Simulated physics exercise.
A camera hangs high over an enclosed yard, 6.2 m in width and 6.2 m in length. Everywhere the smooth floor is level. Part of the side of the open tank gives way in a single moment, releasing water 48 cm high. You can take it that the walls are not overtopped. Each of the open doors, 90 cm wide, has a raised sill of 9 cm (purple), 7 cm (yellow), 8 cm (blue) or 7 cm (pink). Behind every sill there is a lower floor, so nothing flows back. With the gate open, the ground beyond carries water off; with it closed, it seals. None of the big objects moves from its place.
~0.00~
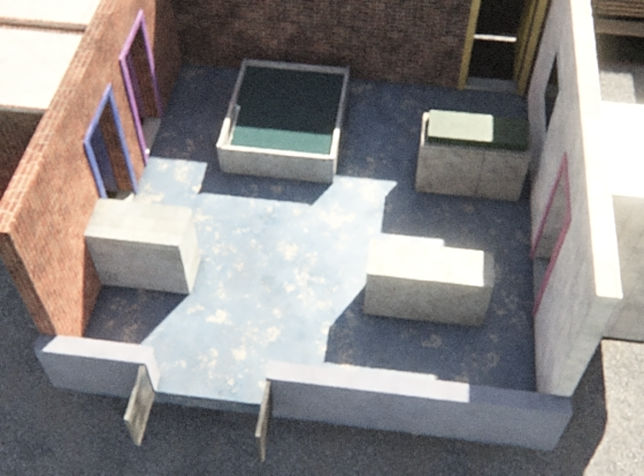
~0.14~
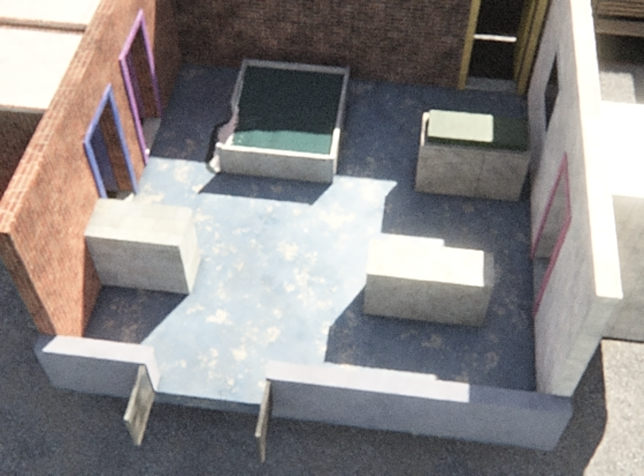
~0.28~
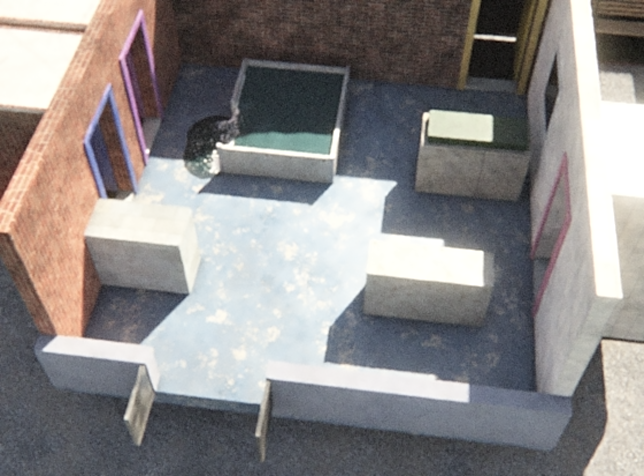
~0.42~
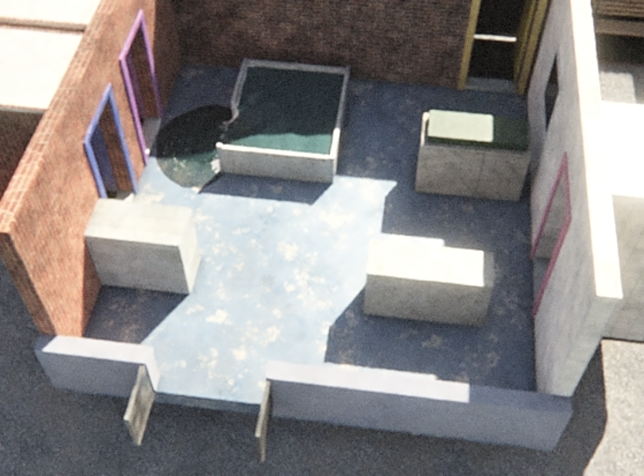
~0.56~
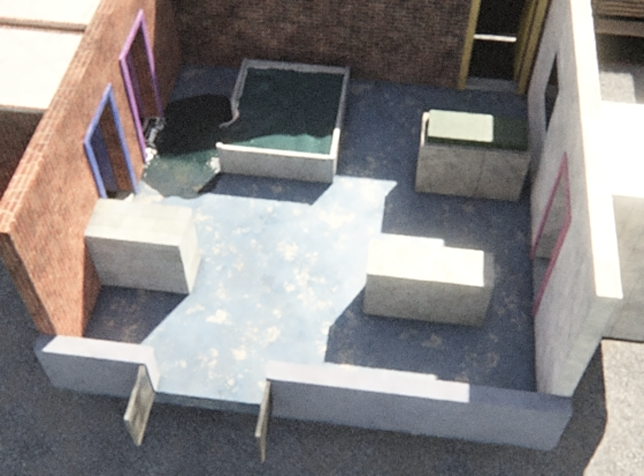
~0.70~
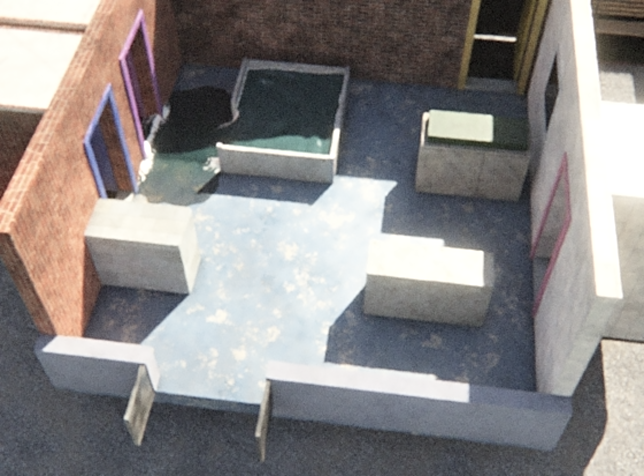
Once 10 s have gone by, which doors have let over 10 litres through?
My prediction: Purple door: The total grows larger than the cap; yellow door: The total remains smaller than the cap; blue door: The total grows larger than the cap; pink door: The total remains smaller than the cap.
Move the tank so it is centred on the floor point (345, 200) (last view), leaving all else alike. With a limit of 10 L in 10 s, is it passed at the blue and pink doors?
For the blue door, the amount is too high; for the pink door, the amount is acceptable.
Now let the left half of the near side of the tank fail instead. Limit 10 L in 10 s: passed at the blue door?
Against that limit: Blue above.
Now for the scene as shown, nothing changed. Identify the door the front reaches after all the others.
The pink door.
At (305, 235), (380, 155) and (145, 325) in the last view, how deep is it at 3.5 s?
Depths in turn: Roughly 2, 0 and 0 centimetres.
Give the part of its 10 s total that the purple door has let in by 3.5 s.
I'd put it at about 80 per cent by that point.
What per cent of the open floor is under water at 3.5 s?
30 %.
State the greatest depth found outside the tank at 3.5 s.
I'd say near 20 centimetres.
After 1.4 s water covers 10 % of the floor and is deepest (29 cm) near (148, 160); purple door 25 cm at the sill, 83 L in, yellow door not reached, blue door 10 cm at the sill, 0 L in, pink door not reached.
After 2.2 s water covers 15 % of the floor and is deepest (27 cm) near (154, 144); purple door 27 cm at the sill, 196 L in, yellow door not reached, blue door 13 cm at the sill, 6 L in, pink door not reached.
After 3.5 s water covers 30 % of the floor and is deepest (20 cm) near (154, 144); purple door 19 cm at the sill, 292 L in, yellow door not reached, blue door 12 cm at the sill, 25 L in, pink door not reached.
After 6.0 s water covers 55 % of the floor and is deepest (14 cm) near (116, 247); purple door 13 cm at the sill, 359 L in, yellow door 2 cm at the sill, 0 L in, blue door 10 cm at the sill, 45 L in, pink door not reached.
After 10.0 s water covers 75 % of the floor and is deepest (9 cm) near (116, 247); purple door 8 cm at the sill, 373 L in, yellow door 3 cm at the sill, 0 L in, blue door 8 cm at the sill, 54 L in, pink door 4 cm at the sill, 0 L in.
